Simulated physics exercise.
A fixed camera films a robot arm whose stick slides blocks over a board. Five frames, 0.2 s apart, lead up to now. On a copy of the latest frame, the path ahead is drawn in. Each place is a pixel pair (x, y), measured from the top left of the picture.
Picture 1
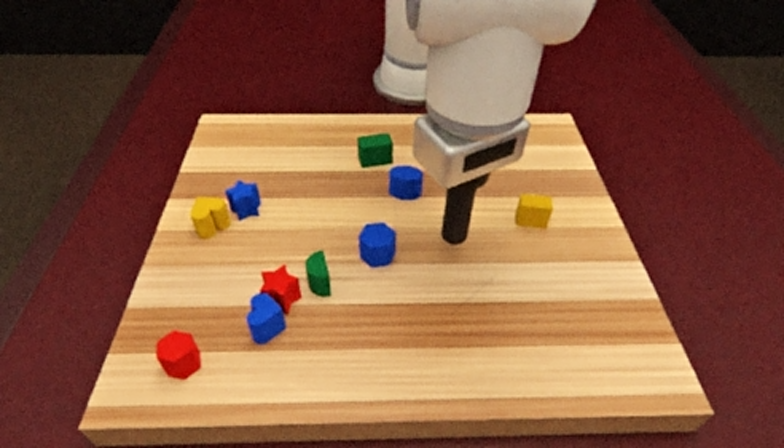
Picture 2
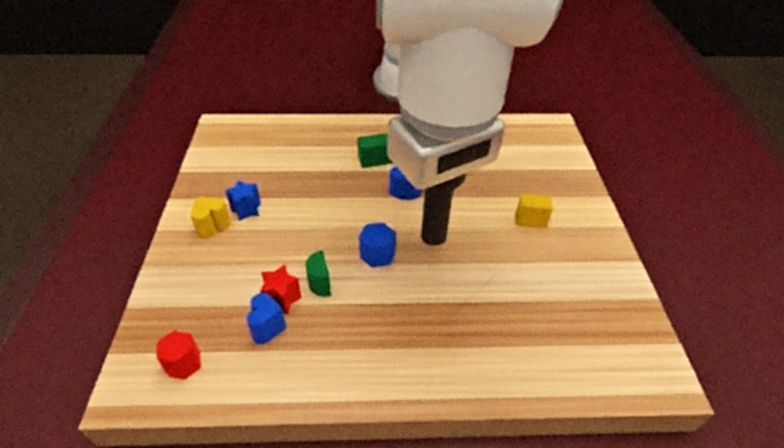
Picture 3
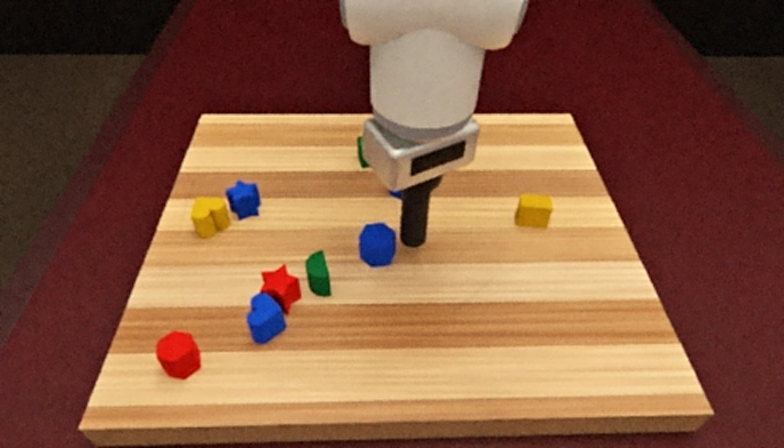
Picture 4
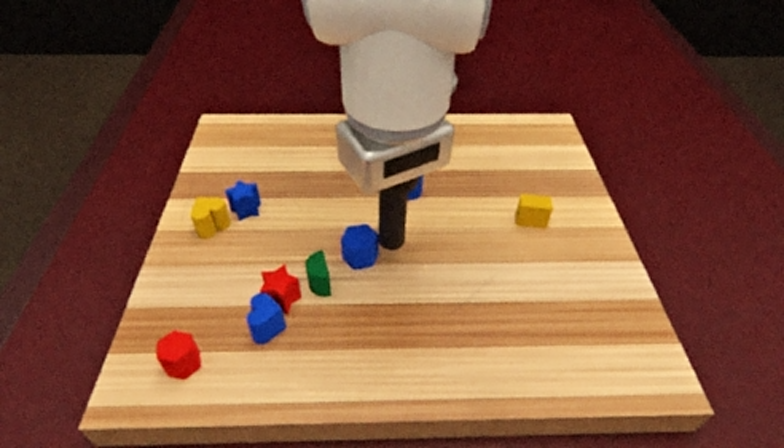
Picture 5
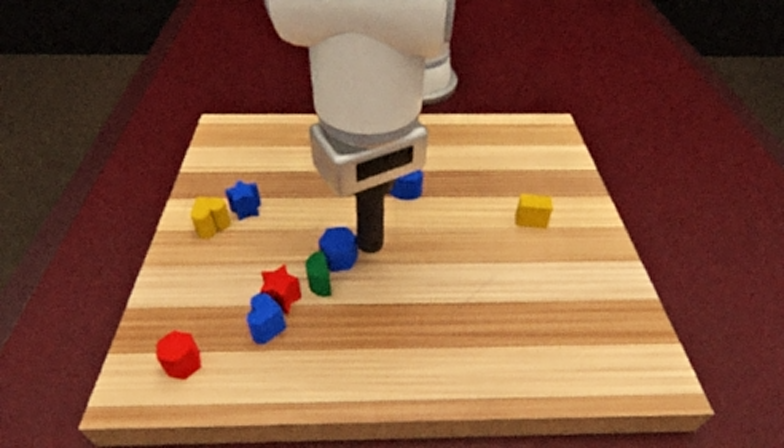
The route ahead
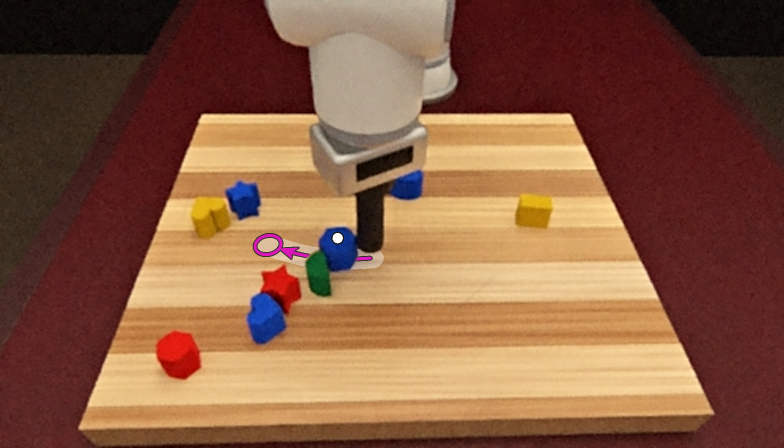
A white robot arm with a dark stick at its end reaches over a striped wooden board on a dark red surface, seen from a fixed, raised view. Red, blue, green and yellow blocks are scattered across the board, most on the left, with a yellow one alone at right. The stick slides left, meets the blue hexagonal block and pushes it left, close beside the green half-round block.
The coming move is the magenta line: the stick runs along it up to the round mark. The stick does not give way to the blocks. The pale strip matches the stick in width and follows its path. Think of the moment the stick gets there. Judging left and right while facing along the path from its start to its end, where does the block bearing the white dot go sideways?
Sideways shift: Left.
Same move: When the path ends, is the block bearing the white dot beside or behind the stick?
Short answer: Yes.
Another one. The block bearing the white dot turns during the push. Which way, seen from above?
Its rotation is counterclockwise.
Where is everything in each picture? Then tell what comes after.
In the first picture, stick tip (454, 235); block tops, red star-shaped block (278, 279); green half-round block (317, 264); blue hexagonal block (378, 234).
In the second picture, stick (434, 237); blocks unchanged.
In the third picture, stick (413, 238); blocks unchanged.
In the fourth picture, stick (392, 241); blue hexagonal block (360, 236).
In the fifth picture, stick (370, 244); red star-shaped block (278, 279); green half-round block (317, 264); blue hexagonal block (338, 238).
Path on the board, from (371, 258) by way of (317, 257) to (268, 245); the dot is on the blue hexagonal block.
One third of the way, stick (333, 244); green half-round block (308, 266), turned 55° anticlockwise; blue hexagonal block (300, 241).
Two thirds of the way, stick (295, 239); green half-round block (308, 266), turned 55° anticlockwise; blue hexagonal block (264, 243), turned 45° anticlockwise.
At the end, stick (265, 230); red star-shaped block in place; green half-round block (308, 266), turned 55° anticlockwise; blue hexagonal block (244, 245), turned 90° anticlockwise.
